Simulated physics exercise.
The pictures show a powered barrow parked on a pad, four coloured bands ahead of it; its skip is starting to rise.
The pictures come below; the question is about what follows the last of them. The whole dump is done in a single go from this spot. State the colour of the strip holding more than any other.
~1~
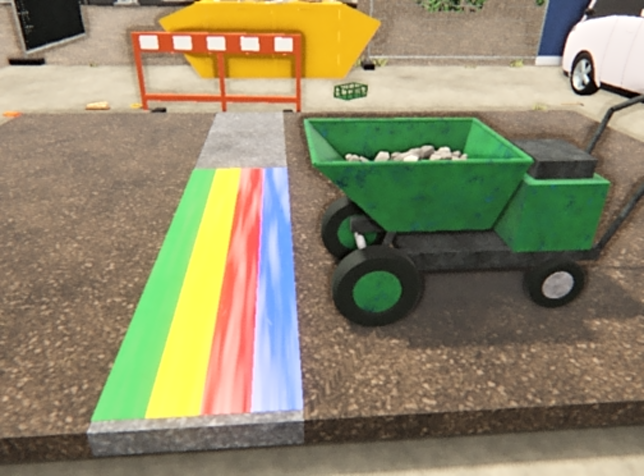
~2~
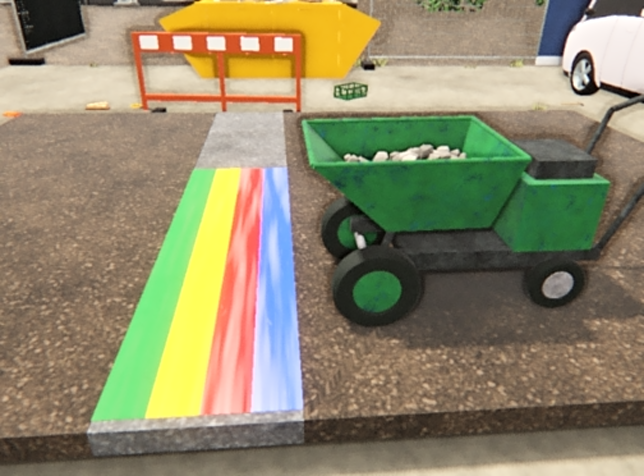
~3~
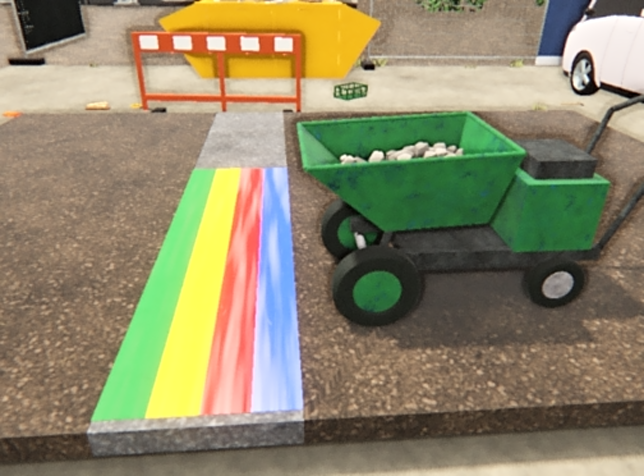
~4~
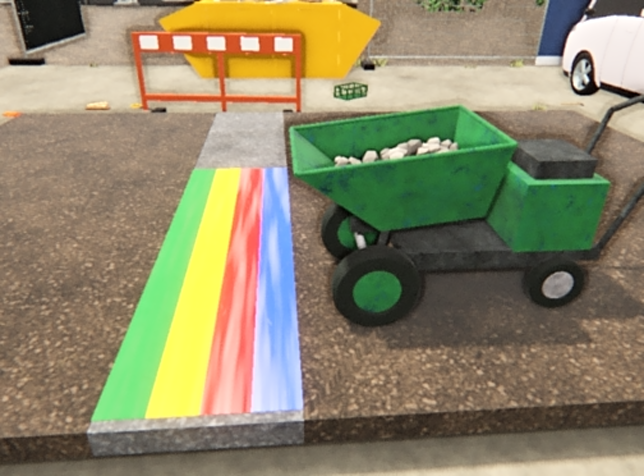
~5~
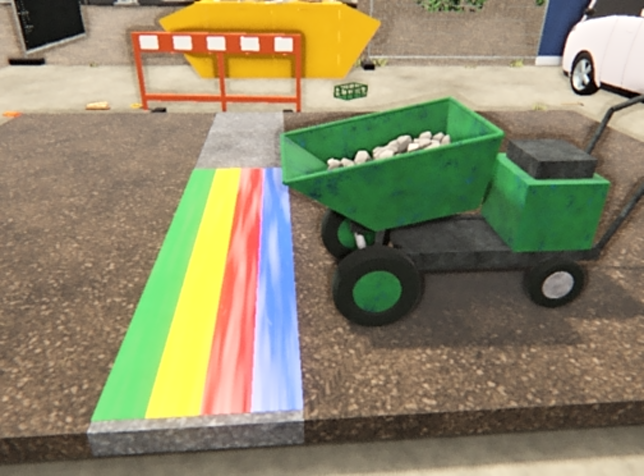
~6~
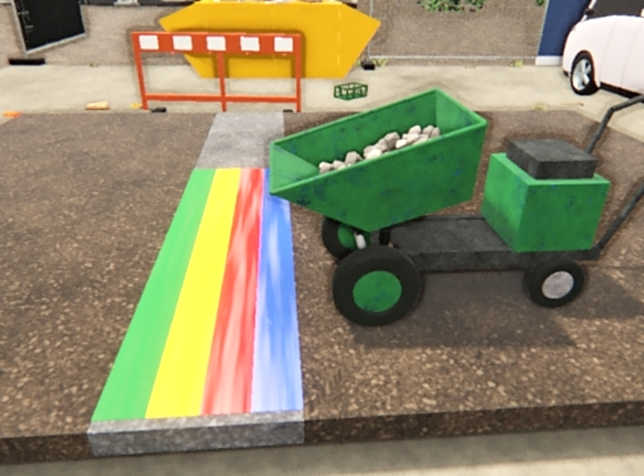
It is yellow.
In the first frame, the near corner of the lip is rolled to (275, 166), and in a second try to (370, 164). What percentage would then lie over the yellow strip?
20 and 20 in a hundred, in that order.
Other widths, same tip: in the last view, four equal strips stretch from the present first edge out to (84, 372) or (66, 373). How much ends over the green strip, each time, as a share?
In turn, 20 and 10 in a hundred.
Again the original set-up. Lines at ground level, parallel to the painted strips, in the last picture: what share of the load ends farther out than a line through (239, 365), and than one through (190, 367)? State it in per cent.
Around 80 percent for the first and 50 percent for the second.
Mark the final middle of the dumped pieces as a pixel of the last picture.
(190, 291).
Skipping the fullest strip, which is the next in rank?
I'd say the green one.
Soon, skip tipped steeply; all in the skip.
A while on, skip tipped steeply; nearly all in the skip; a stray few over the red strip; a small part over the yellow strip.
Towards the end, skip tipped right over; about a quarter in the skip; a small part over the red strip; about a third over the yellow strip; about a quarter over the green strip; a small part off the paint.
Finally, skip tipped right over; about a quarter in the skip; none over the blue strip; a small part over the red strip; about a third over the yellow strip; about a quarter over the green strip; a small part off the paint.
